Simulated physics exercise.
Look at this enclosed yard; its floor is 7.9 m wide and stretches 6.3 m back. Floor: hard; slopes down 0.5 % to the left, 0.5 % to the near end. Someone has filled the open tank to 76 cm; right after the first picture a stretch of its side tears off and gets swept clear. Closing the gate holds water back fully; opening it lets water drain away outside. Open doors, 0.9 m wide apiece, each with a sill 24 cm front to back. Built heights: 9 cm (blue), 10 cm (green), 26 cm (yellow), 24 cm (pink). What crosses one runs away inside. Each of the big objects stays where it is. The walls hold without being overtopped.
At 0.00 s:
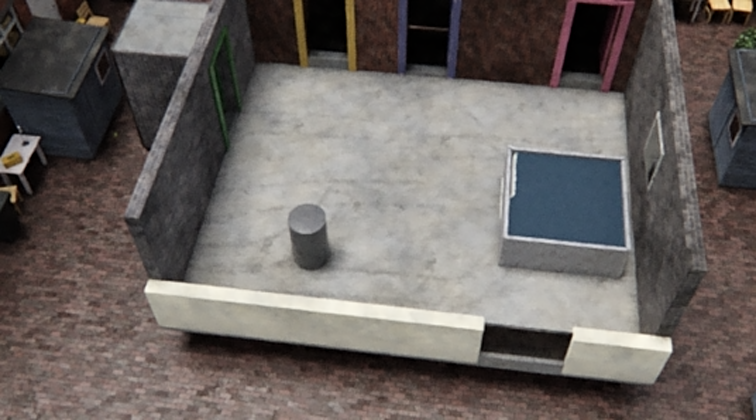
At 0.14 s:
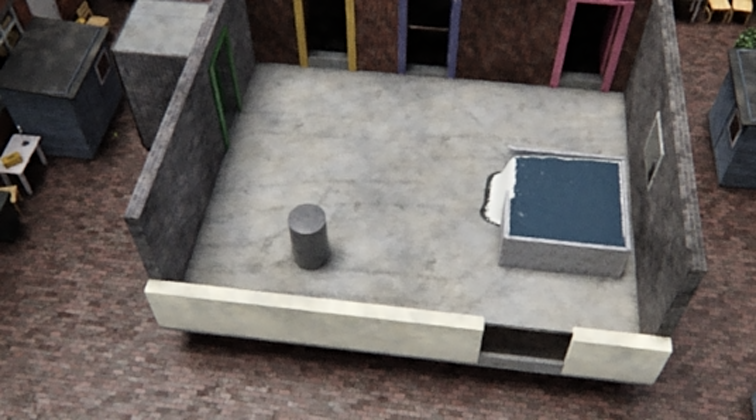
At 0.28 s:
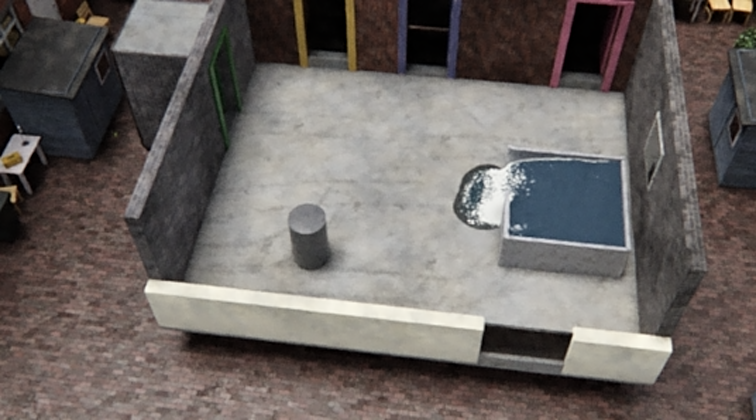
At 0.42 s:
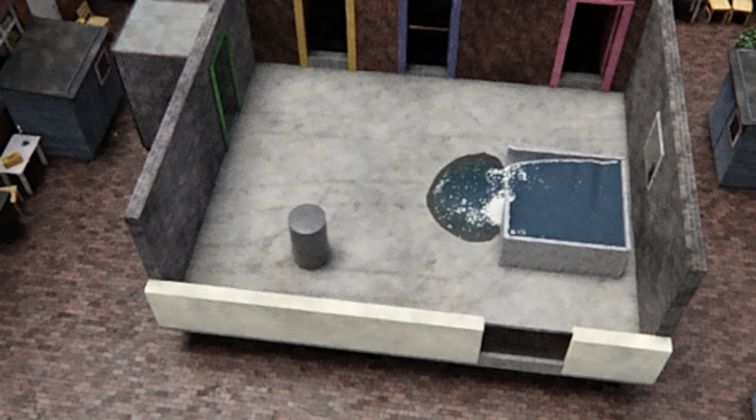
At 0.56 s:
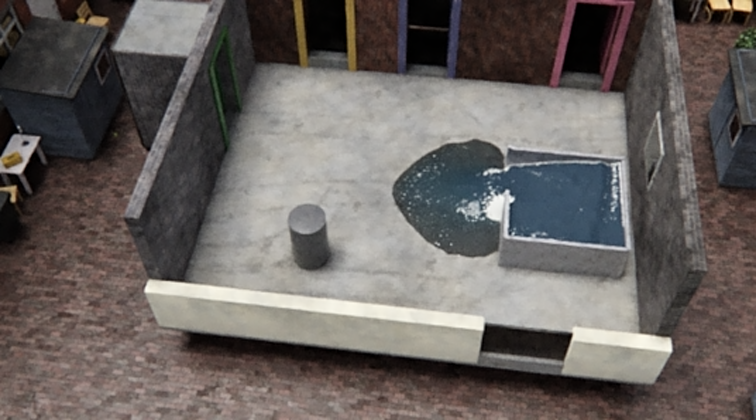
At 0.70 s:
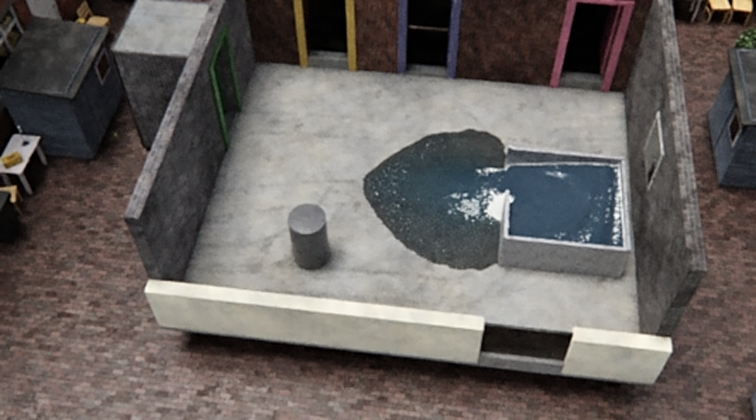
Water bursting from the left side of an open tank, foaming and spreading leftward across the pale floor of a walled yard.
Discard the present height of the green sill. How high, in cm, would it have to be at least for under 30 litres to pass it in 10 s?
At least about 14.5 cm.
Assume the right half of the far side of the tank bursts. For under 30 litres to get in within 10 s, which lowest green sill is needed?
Estimate: Near 11.0 cm.
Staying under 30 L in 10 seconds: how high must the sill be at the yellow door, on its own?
Yellow: Roughly 8.5 cm.
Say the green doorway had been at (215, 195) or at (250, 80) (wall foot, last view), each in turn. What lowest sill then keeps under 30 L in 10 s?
In turn: Roughly 14.5 cm, roughly 20 cm.
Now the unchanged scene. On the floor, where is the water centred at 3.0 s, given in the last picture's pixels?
Near (422, 192).
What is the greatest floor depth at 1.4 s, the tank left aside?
About 42 cm at most.
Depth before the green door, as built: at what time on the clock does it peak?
I'd guess close to 2.6 seconds.
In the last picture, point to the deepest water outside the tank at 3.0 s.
(251, 78).
After 1.4 s water covers 35 % of the floor, deepest (42 cm) near (498, 193); it has not reached the green door.
After 3.0 s water covers 60 % of the floor, deepest (36 cm) near (251, 78); 20 cm at the green door, 34 litres in over its 10 cm sill.
After 10.0 s water covers 90 % of the floor, deepest (12 cm) near (195, 311); 8 cm at the green door, 103 litres in over its 10 cm sill.
At the green door as built, the water arrived by 1.8 s and peaked near 22 cm at 2.6 s.
With a sill of 11.5 cm, 70 litres would have come in within the 10 s; with 18 cm, 7 litres. So under 30 litres takes about 14.5 cm.
